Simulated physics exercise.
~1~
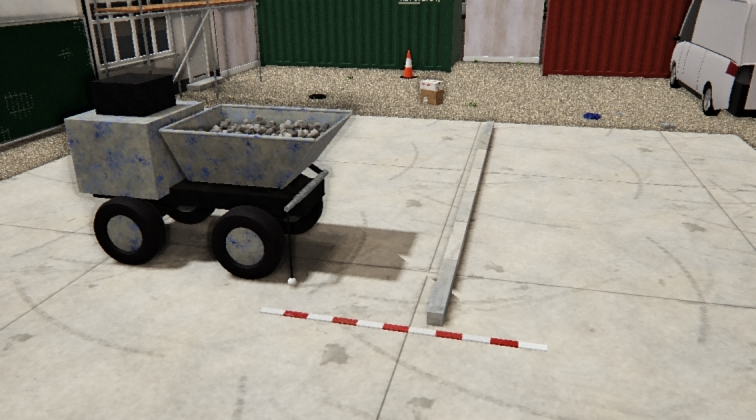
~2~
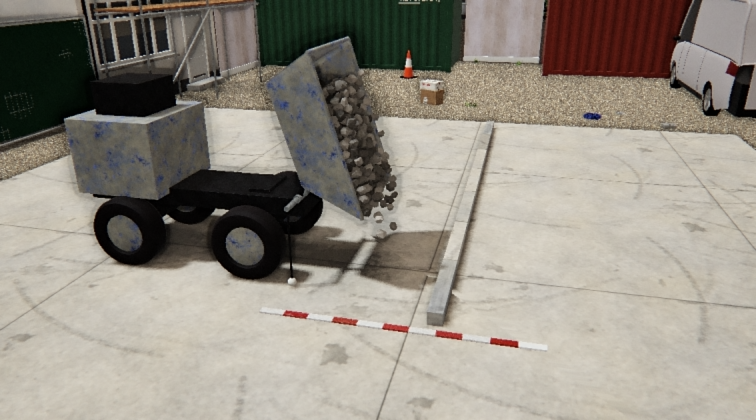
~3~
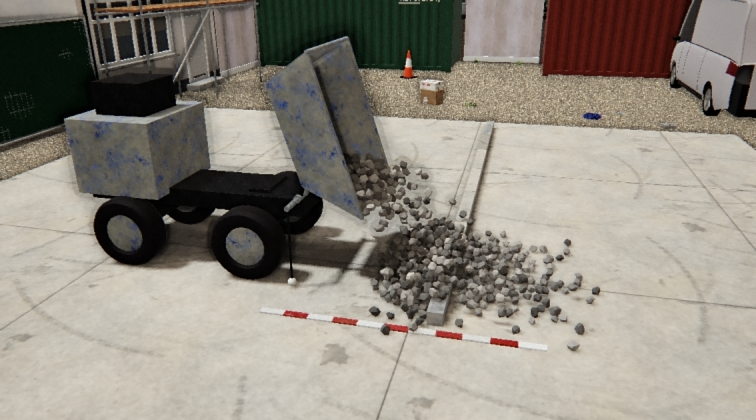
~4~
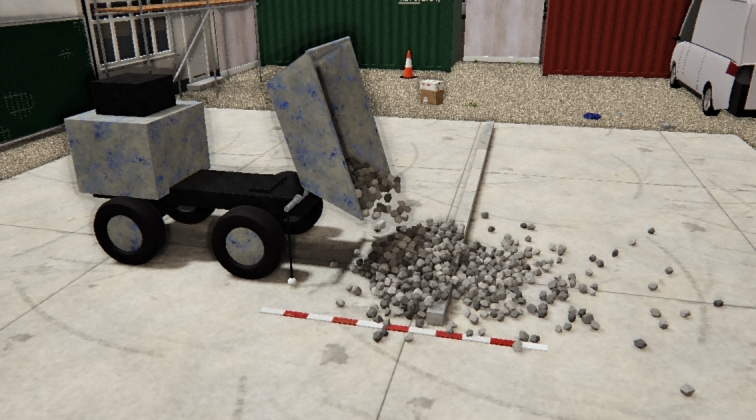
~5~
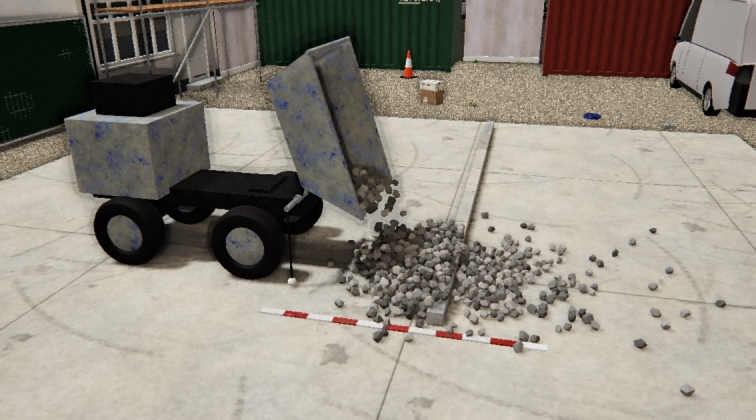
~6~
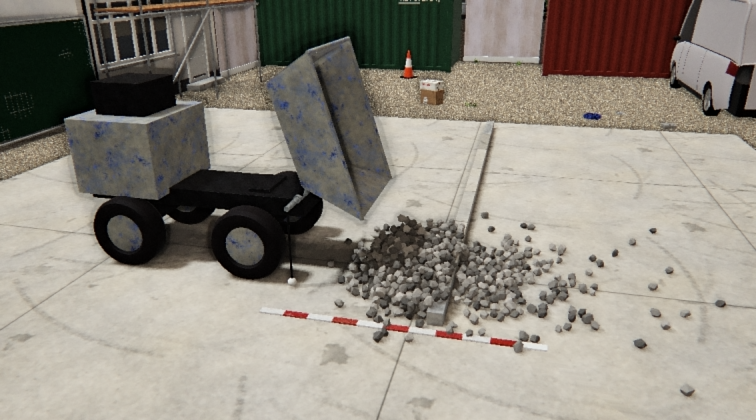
In a concrete yard, a small dumper tips out its stones, some spilling over a kerb.
